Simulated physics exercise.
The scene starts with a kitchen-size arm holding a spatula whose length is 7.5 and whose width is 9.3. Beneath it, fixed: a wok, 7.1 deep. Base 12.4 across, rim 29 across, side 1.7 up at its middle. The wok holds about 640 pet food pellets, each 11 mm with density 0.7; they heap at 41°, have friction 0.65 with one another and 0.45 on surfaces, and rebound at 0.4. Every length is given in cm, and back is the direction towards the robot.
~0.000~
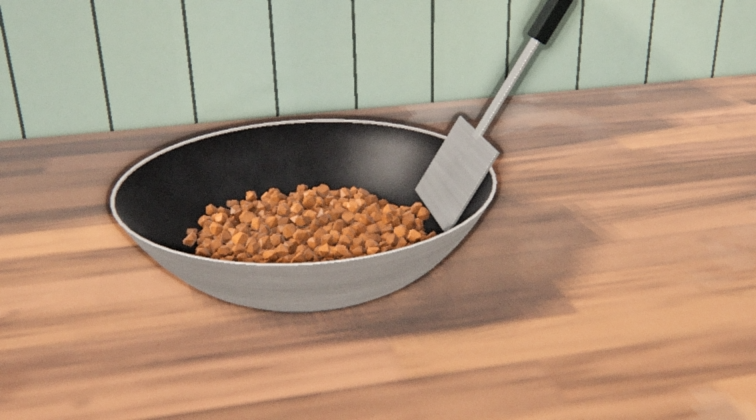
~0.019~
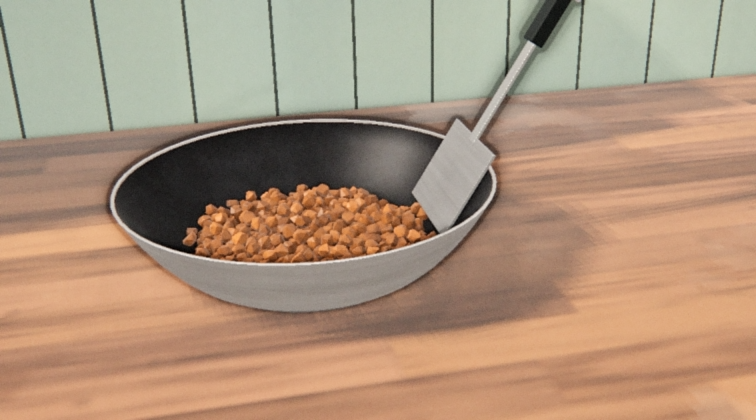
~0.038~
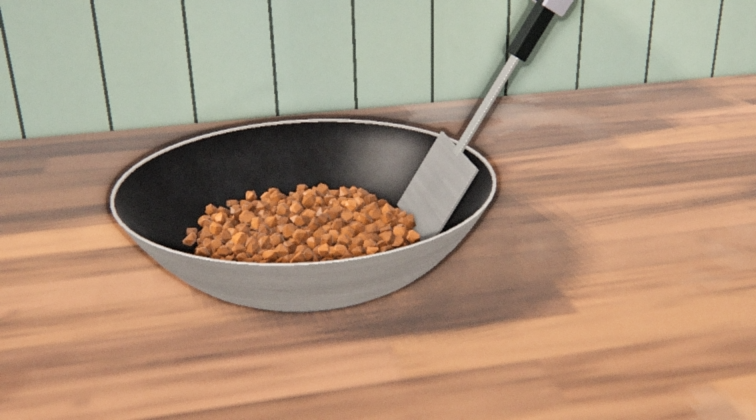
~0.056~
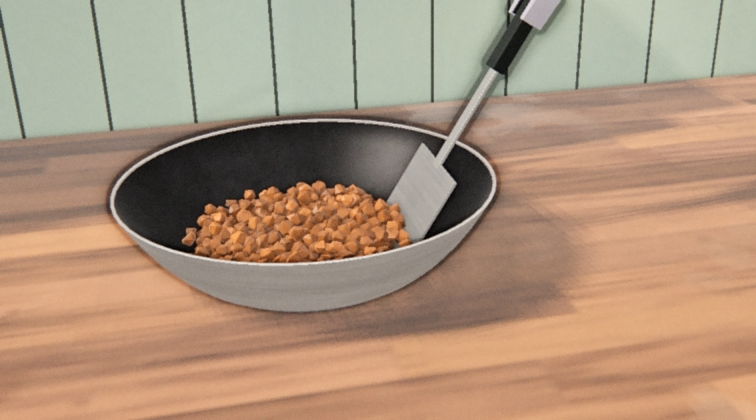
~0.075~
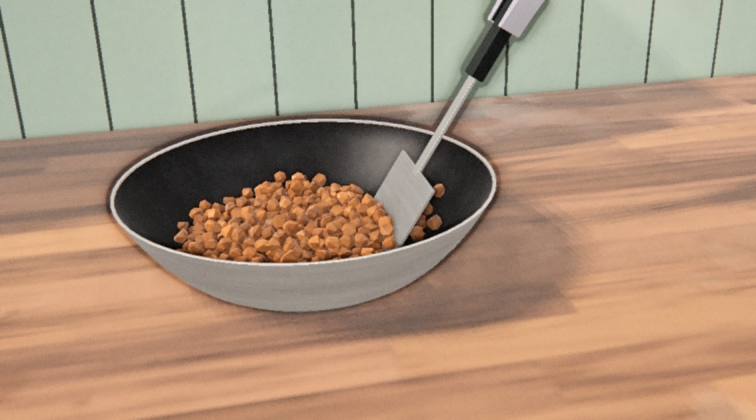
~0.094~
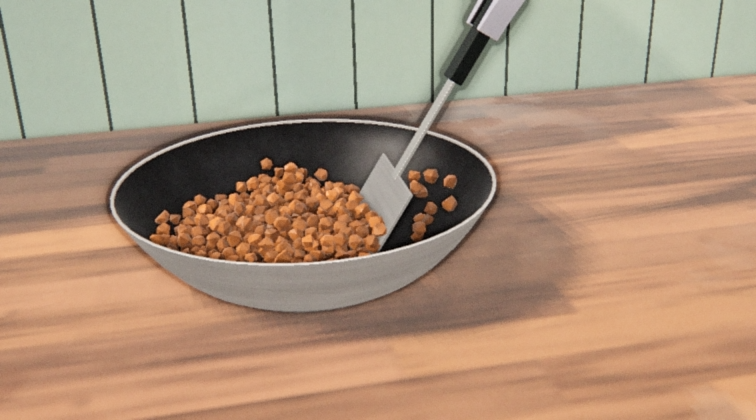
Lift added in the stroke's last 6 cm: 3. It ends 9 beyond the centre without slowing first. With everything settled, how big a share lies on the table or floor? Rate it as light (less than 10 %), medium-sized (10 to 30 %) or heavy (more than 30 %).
Rated heavy.
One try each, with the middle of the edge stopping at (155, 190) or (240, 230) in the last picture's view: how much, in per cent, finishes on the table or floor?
Try 1: Approx. 50 %; try 2: Approx. 0 %.
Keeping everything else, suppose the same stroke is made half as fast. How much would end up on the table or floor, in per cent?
Roughly 15 in a hundred.
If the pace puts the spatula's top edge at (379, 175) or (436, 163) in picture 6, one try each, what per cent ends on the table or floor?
Close to 40 per cent in the first try and close to 15 per cent in the second.
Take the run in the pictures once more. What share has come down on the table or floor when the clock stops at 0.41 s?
That would be near 10 per cent, give or take.
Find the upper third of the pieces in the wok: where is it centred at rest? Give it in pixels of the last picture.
(201, 240).
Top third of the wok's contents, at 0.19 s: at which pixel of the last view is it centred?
I'd put it somewhere near (187, 208).
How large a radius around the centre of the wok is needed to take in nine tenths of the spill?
That distance is around 35 cm.
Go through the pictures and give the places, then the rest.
Spatula top edge at (479, 133), sloping 58°; upper third of the load around (308, 229), from x 190 to 430, top at y 190; 645 in the wok, in the first frame.
Spatula top edge at (475, 136), sloping 58°; upper third of the load around (308, 229), from x 190 to 430, top at y 190, in the second frame.
Spatula top edge at (459, 149), sloping 58°; upper third of the load around (307, 228), from x 190 to 420, top at y 190, in the third frame.
Spatula top edge at (438, 162), sloping 58°; upper third of the load around (307, 226), from x 190 to 425, top at y 185, in the fourth frame.
Spatula top edge at (418, 169), sloping 58°; upper third of the load around (300, 223), from x 180 to 440, top at y 175, in the fifth frame.
Spatula top edge at (397, 173), sloping 58°; upper third of the load around (283, 221), from x 160 to 450, top at y 165; 645 in the wok, in the sixth frame.
After 0.14 s, sloping 58°, highest piece 12 above the table; 645 in the wok.
After 0.19 s, sloping 58°, highest piece 15 above the table; 641 in the wok, 4 on the blade or in flight.
After 0.41 s, sloping 58°, highest piece 14 above the table; 404 in the wok, 73 on the table or floor, 168 on the blade or in flight.
After 1.46 s, sloping 58°, highest piece 8 above the table; 404 in the wok, 241 on the table or floor.
At rest, 404 in the wok, 241 on the table or floor. That is 37 % on the table or floor.
